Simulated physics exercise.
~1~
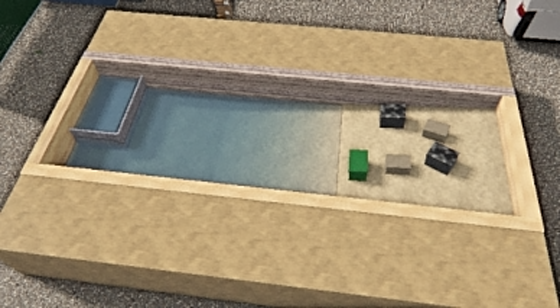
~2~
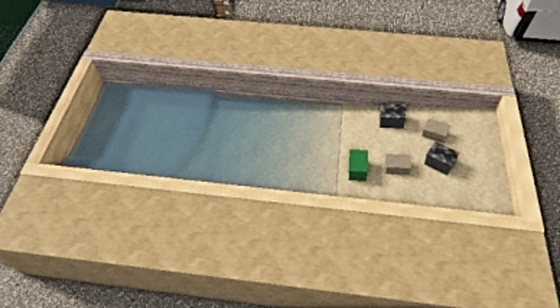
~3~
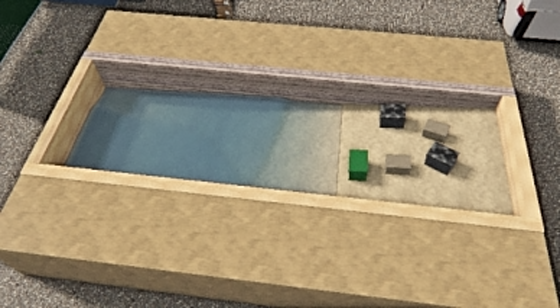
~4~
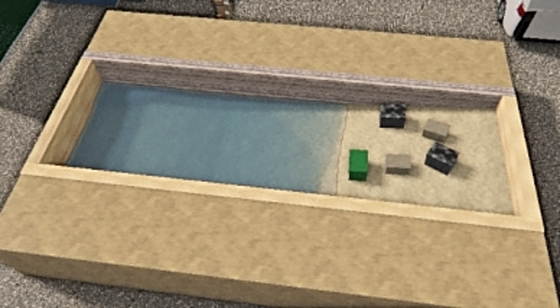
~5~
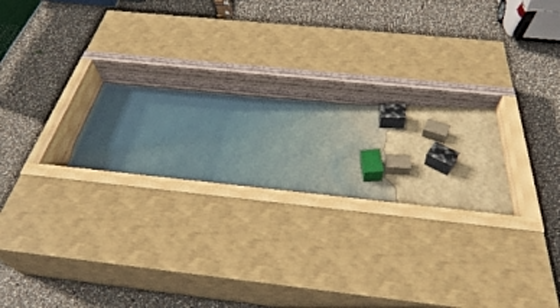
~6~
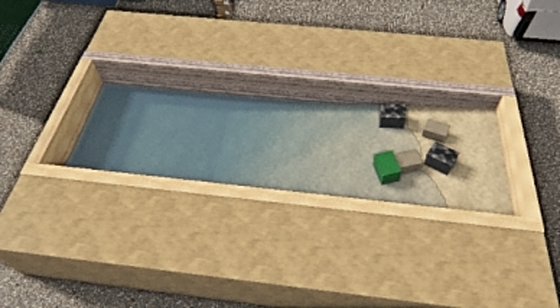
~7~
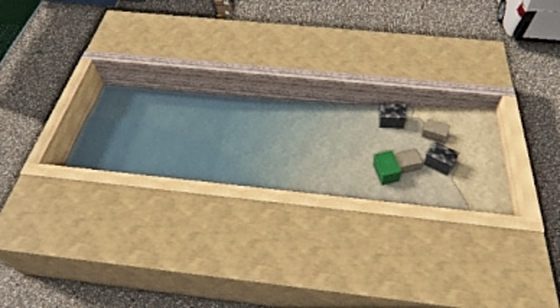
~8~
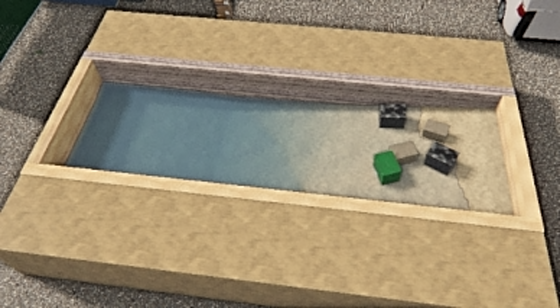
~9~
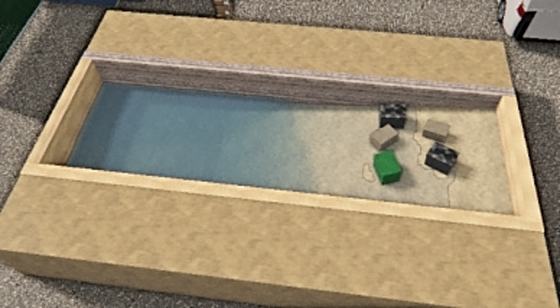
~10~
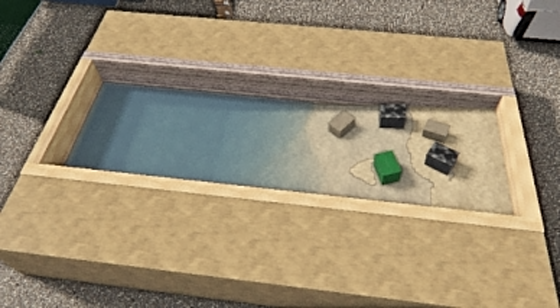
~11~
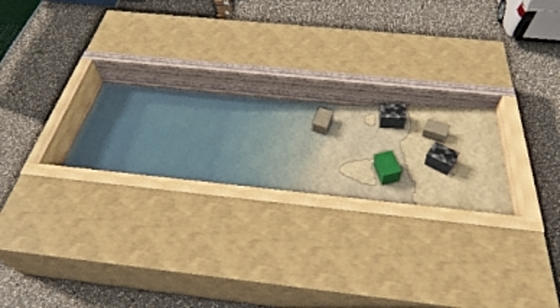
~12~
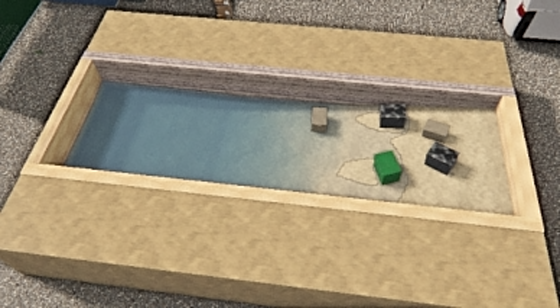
A long wooden-edged basin, seen from above at a slant, holds shallow blue water on the left and pale sand rising to the right. A small walled pool stands in the far left corner, while a green block, two dark blocks and two greyish-tan ones rest on the sand. The pool's walls vanish and its water spreads rightward up the sand, nudging the green block and the nearer tan block to the right. As the water draws back, that tan block drifts up and left to the water's edge, while the green one stays on the sand, slightly right of its start.
